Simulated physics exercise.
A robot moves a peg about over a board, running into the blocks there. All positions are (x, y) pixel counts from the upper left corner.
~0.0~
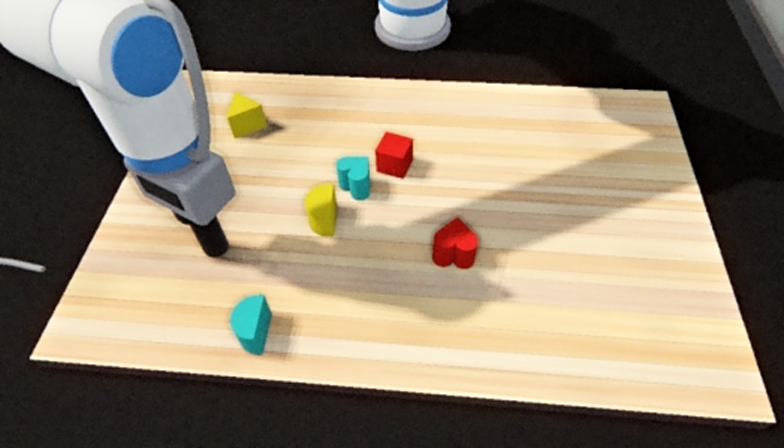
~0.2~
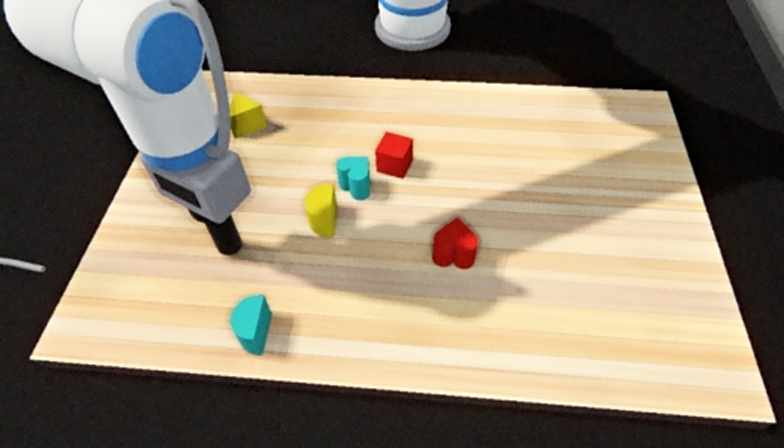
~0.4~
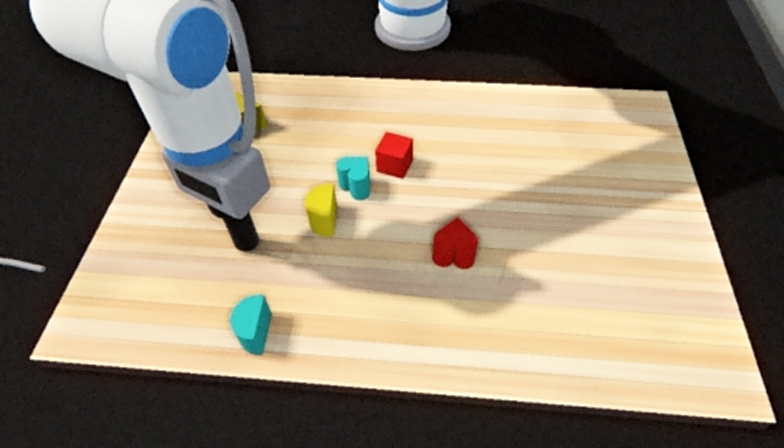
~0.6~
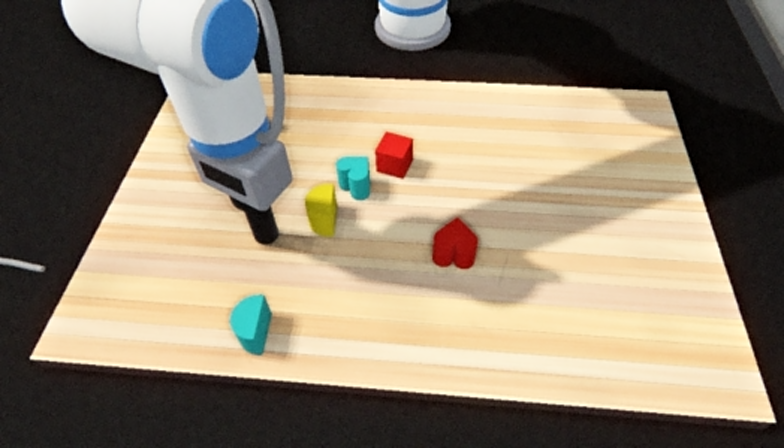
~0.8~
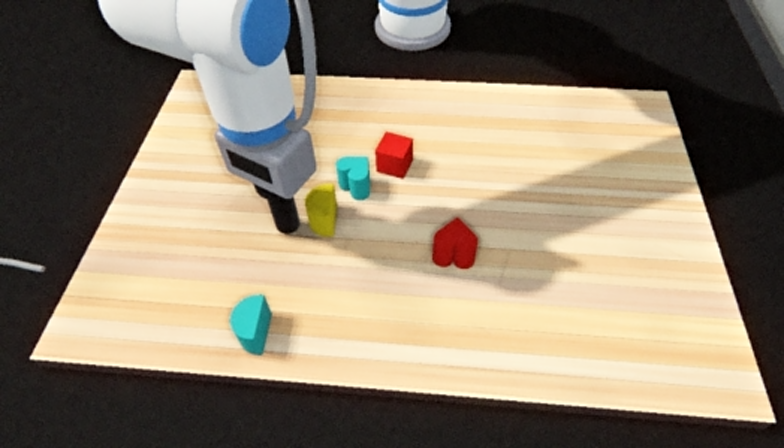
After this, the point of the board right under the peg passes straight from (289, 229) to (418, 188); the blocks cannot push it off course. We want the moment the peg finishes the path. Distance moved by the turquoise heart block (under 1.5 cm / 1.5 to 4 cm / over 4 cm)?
The shift is below 1.5 cm.
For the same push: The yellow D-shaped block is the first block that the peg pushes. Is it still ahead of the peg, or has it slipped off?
By the time the path ends, the yellow D-shaped block has slid off to the side or behind.
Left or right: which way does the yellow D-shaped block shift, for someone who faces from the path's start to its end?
That block drifts right.
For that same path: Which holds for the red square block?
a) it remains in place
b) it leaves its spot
a: It remains in place.
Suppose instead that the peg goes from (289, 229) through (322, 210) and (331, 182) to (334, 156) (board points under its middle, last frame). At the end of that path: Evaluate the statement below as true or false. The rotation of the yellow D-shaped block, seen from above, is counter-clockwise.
That statement is not accurate.
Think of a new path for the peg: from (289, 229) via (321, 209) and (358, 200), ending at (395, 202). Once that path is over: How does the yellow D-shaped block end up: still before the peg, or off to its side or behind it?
It comes off the peg's front.
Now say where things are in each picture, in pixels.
Peg tip at (216, 247); block tops, yellow D-shaped block at (320, 199); turquoise heart block at (354, 166); red square block at (394, 144), in the first picture.
Peg at (230, 245); blocks unchanged, in the second picture.
Peg at (247, 242); blocks unchanged, in the third picture.
Peg at (267, 235); blocks unchanged, in the fourth picture.
Peg at (288, 224); yellow D-shaped block at (320, 199); turquoise heart block at (354, 166); red square block at (394, 144), in the fifth picture.
The first path, step by step. One third of the way, peg at (334, 210); yellow D-shaped block at (359, 191), turned 10° clockwise; turquoise heart block at (357, 163), turned 20° anticlockwise.
Two thirds of the way, peg at (377, 197); yellow D-shaped block at (403, 186), turned 50° clockwise; turquoise heart block at (359, 161), turned 35° anticlockwise.
At the end, peg at (418, 184); yellow D-shaped block at (424, 188), turned 80° clockwise; turquoise heart block at (359, 161), turned 35° anticlockwise; red square block in place.
